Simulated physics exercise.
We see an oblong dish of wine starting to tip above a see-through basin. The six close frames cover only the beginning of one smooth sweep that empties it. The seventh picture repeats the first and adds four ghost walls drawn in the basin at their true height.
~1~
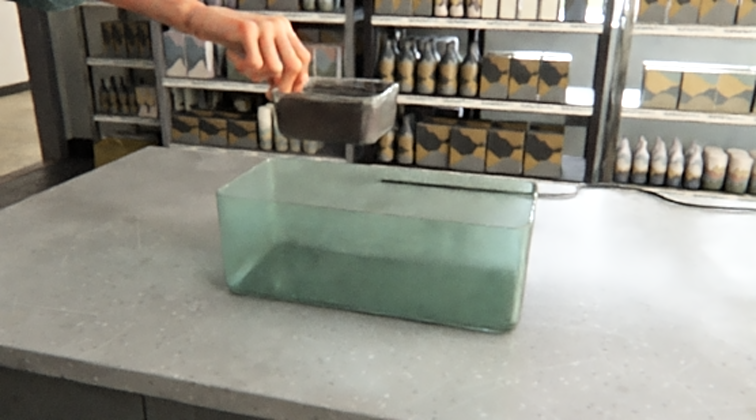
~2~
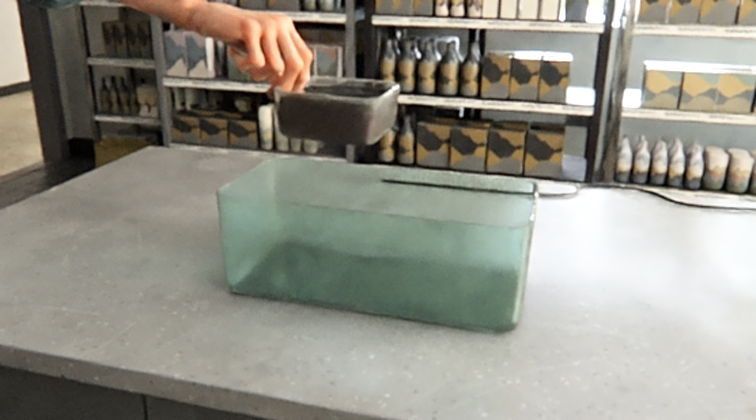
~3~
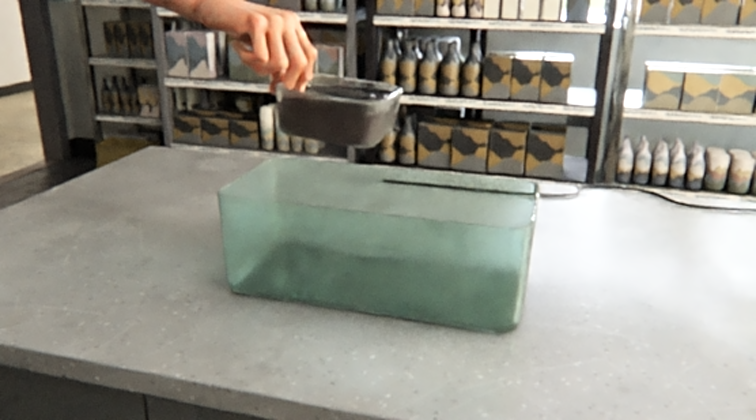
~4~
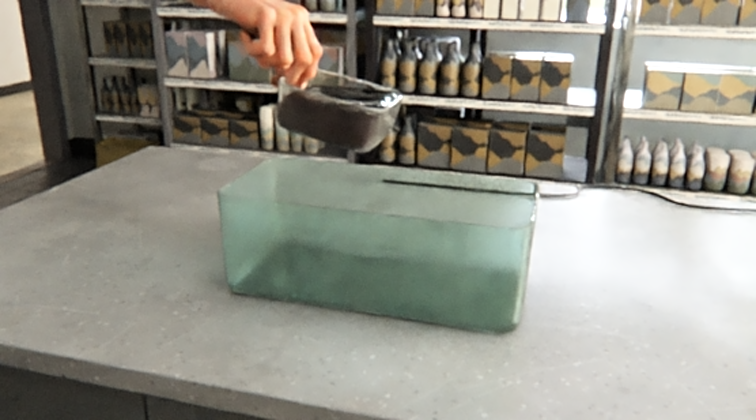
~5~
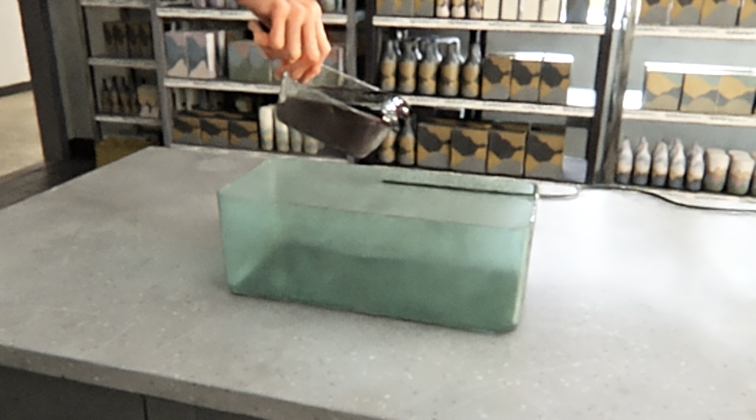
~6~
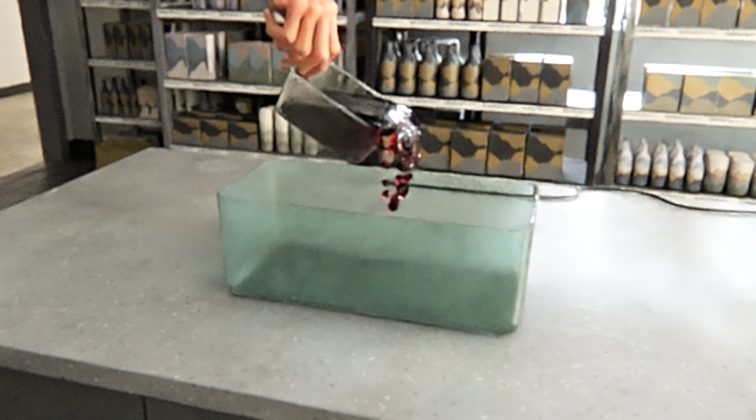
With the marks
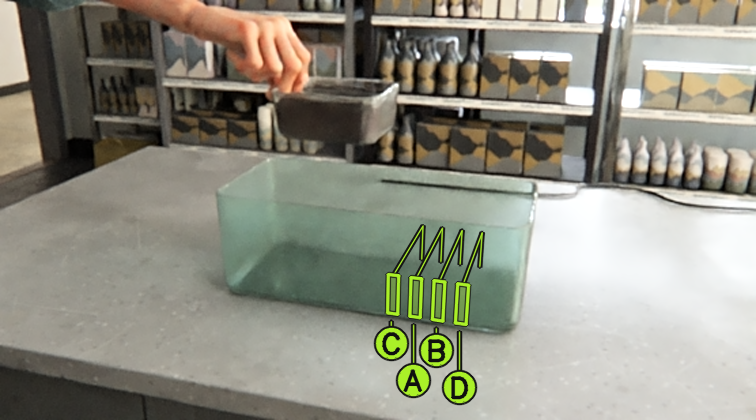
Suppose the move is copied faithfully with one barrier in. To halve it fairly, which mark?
The best place is A.
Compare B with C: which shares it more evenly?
It is C.
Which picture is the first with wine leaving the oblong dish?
In picture 5.
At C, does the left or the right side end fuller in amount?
The right side.
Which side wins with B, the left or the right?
More ends on the left.
On the marked copy, A at (413, 324); B at (436, 328); C at (391, 321); D at (459, 331).
With A, about 40 % ends left of the wall and 60 % right of it.
With B, about 88 % ends left of the wall and 12 % right of it.
With C, about 23 % ends left of the wall and 77 % right of it.
With D, about 99 % ends left of the wall and 1 % right of it.
